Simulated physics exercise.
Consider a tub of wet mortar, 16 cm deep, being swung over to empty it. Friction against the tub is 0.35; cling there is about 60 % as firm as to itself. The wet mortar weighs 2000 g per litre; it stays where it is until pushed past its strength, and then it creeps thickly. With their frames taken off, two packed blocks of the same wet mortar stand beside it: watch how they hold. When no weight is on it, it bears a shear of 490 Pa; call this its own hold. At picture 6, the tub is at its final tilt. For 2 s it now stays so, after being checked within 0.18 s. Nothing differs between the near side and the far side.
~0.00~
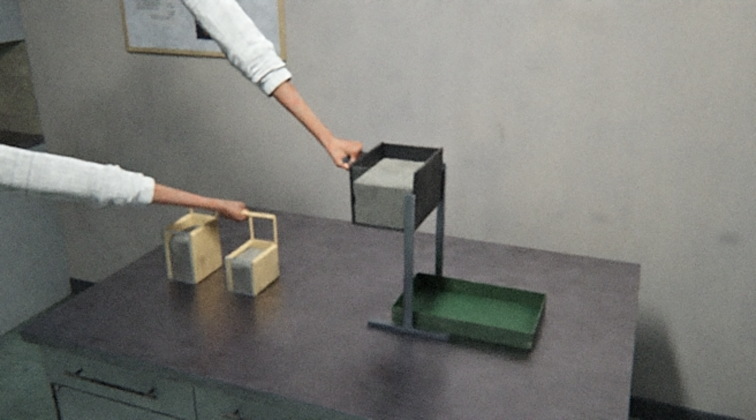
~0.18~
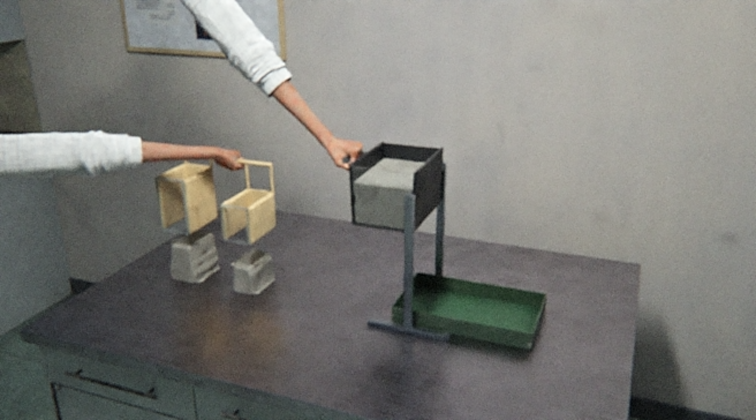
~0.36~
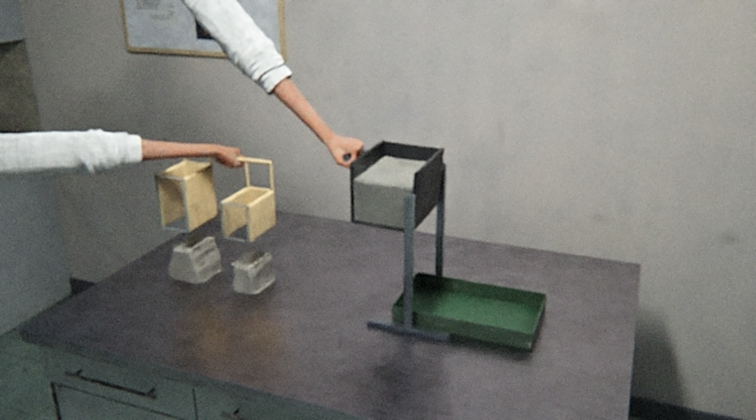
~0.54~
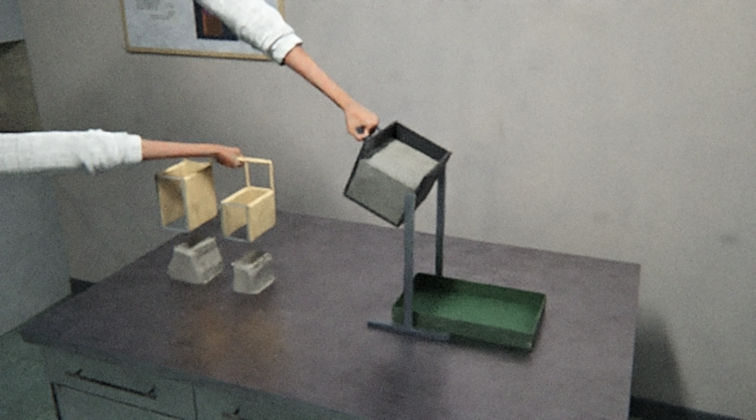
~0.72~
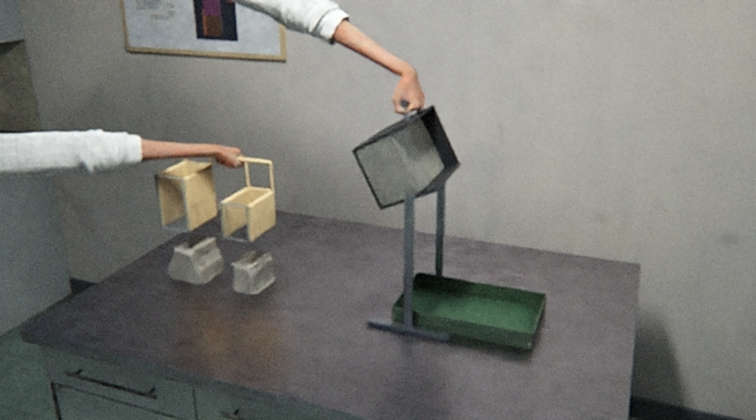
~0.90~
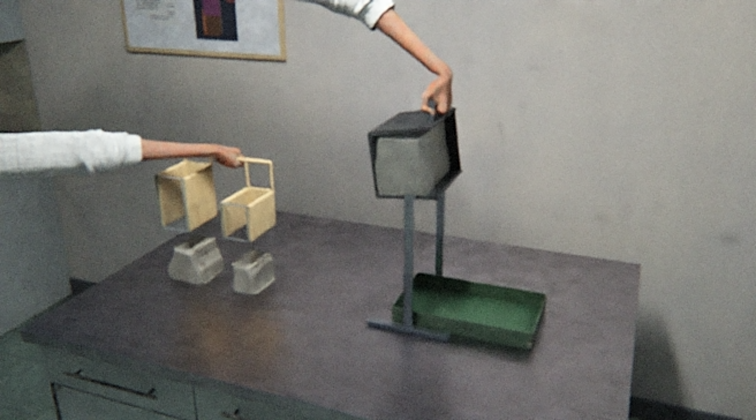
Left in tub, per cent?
99 %.
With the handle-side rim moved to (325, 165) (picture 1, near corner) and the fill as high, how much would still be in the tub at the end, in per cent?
Some 50 percent would still be in the tub at the end.
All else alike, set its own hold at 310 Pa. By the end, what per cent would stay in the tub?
Then roughly 75 %.
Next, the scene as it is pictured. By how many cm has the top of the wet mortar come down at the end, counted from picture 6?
About 2 cm.
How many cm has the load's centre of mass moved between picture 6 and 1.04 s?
I'd estimate roughly 2 centimetres.
By 1.04 s, the tub is at 82 degrees and holds 100 %.
By 1.21 s, the tub is at 82 degrees and holds 99 %.
By 1.38 s, the tub is at 82 degrees and holds 99 %.
By 1.55 s, the tub is at 82 degrees and holds 99 %.
By 2.90 s, at the end, the tub is at 82 degrees and holds 99 %.
